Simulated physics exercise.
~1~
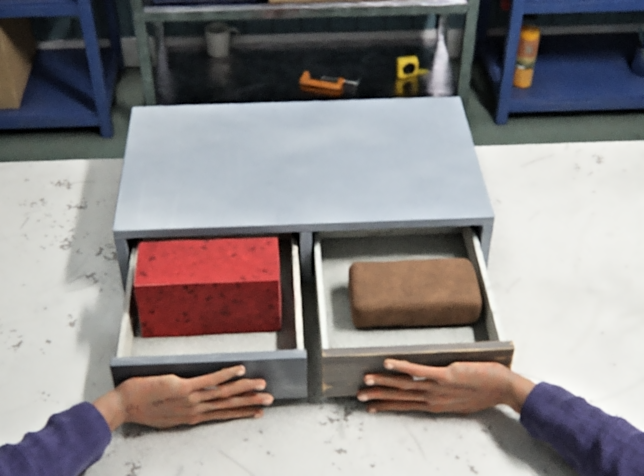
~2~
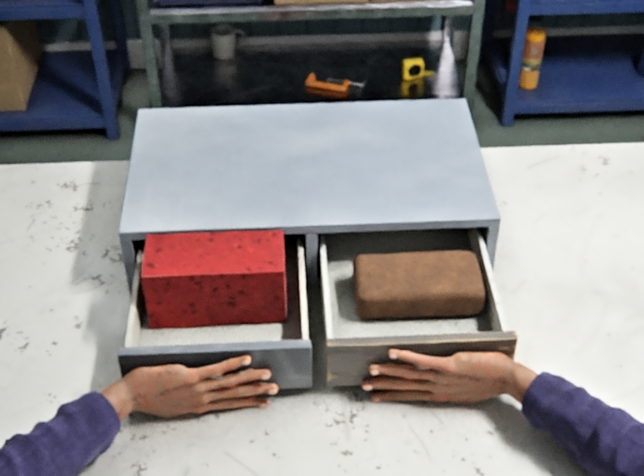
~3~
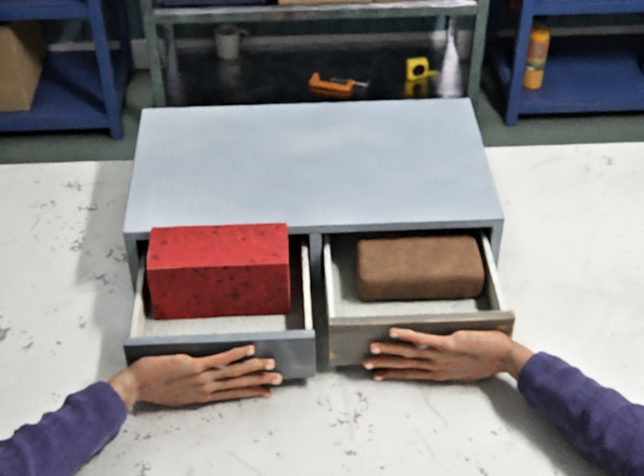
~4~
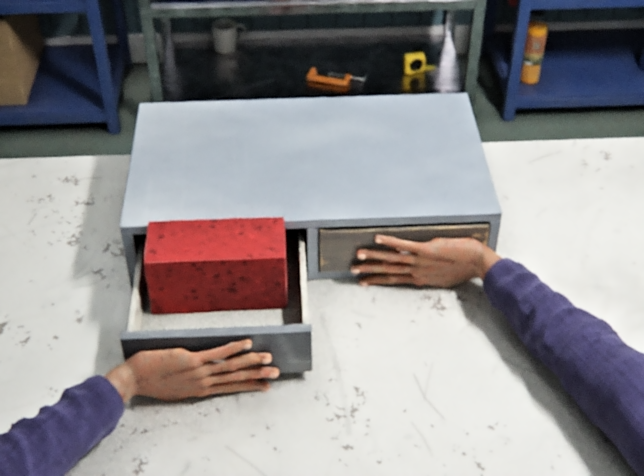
In a workshop, seen from above and in front with a slight sway, a grey-blue chest sits on a scuffed white surface, with blue shelving behind it. Its two drawers stand open, a speckled red block in the left one and a brown loaf-shaped block in the right. Hands in purple sleeves rest against both drawer fronts and slowly push them inward together. The left drawer then stops partway, its red block still in view, while the right hand keeps pushing. The right drawer slides in flush, hiding the brown block, and the left one remains ajar.
